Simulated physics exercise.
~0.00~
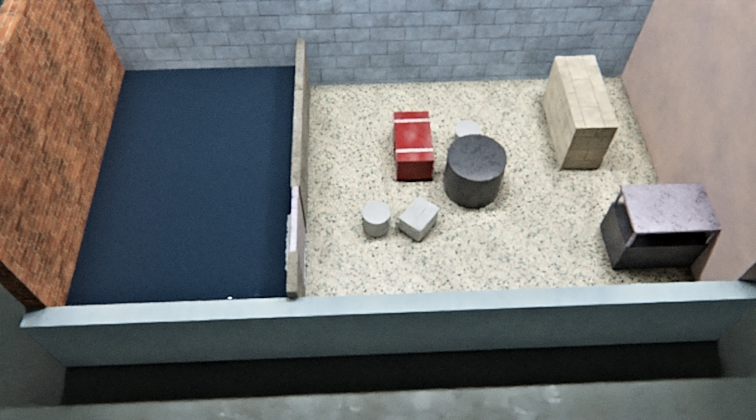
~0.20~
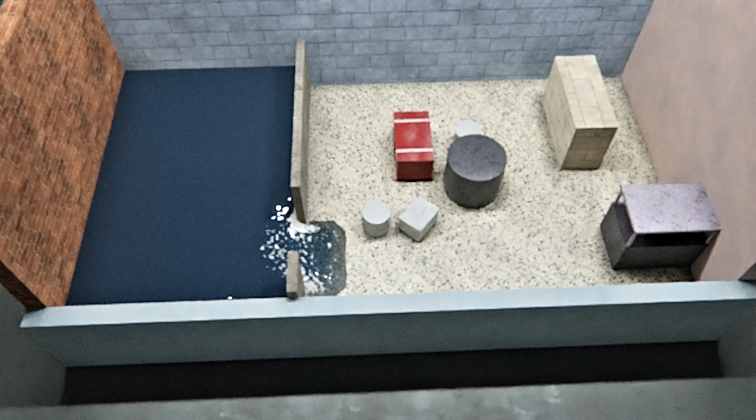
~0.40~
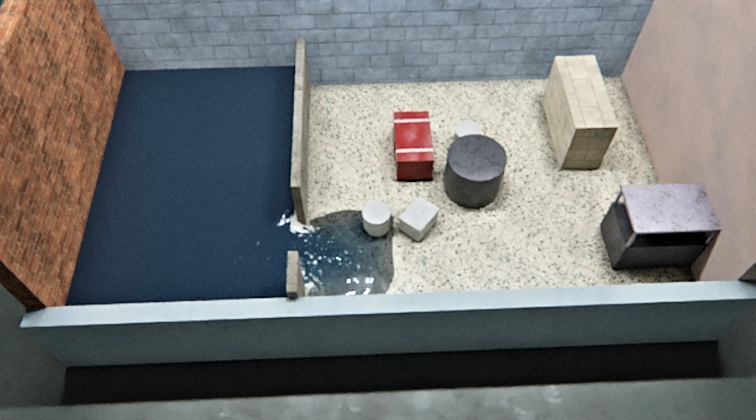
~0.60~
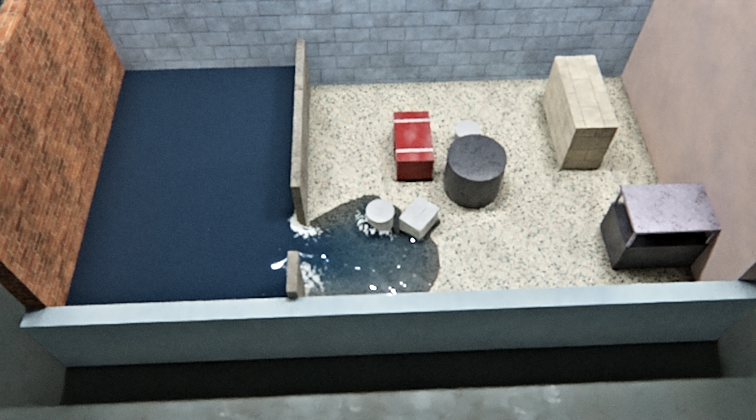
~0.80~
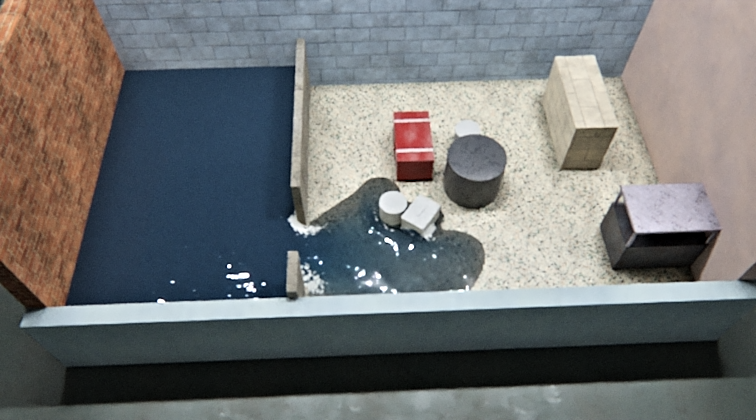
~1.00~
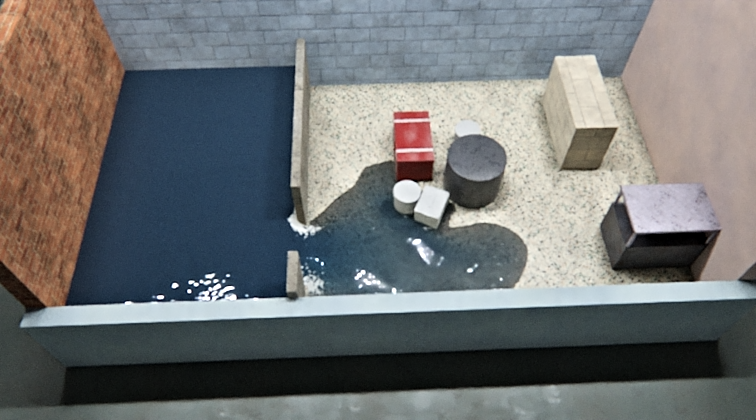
To begin with, dark water fills the left room while the right room's speckled floor is dry. A gap opens in the dividing wall and water spreads rightward across the floor, nudging a pale pail and then a pale box slightly, while the red trunk stays still.
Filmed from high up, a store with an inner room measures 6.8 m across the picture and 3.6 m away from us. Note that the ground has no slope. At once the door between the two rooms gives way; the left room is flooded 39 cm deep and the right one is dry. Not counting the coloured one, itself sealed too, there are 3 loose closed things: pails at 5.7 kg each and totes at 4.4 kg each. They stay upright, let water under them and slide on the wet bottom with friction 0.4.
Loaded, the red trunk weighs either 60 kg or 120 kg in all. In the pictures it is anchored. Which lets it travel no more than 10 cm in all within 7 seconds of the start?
Lighter.
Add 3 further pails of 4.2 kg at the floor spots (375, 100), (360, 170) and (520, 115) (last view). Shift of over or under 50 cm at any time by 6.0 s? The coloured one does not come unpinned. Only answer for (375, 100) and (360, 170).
In turn: Under, less.
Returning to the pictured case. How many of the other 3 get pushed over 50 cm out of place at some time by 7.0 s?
I make that 2.
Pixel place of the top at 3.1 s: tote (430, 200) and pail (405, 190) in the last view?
About (621, 269) for the first and (433, 172) for the second.
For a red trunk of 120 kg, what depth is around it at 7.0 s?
6 cm, roughly.
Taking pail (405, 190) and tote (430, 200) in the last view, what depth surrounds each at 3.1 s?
15 and 12 cm.
After 1.4 s the red trunk would be 0 cm from its start with 60 kg and 0 cm from its start with 120 kg; 4 cm of water round it then.
After 3.1 s the red trunk would be 0 cm from its start with 60 kg and 0 cm from its start with 120 kg; 5 cm of water round it then.
After 4.9 s the red trunk would be 0 cm from its start with 60 kg and 0 cm from its start with 120 kg; 4 cm of water round it then.
After 7.0 s the red trunk would be 0 cm from its start with 60 kg and 0 cm from its start with 120 kg; 6 cm of water round it then.
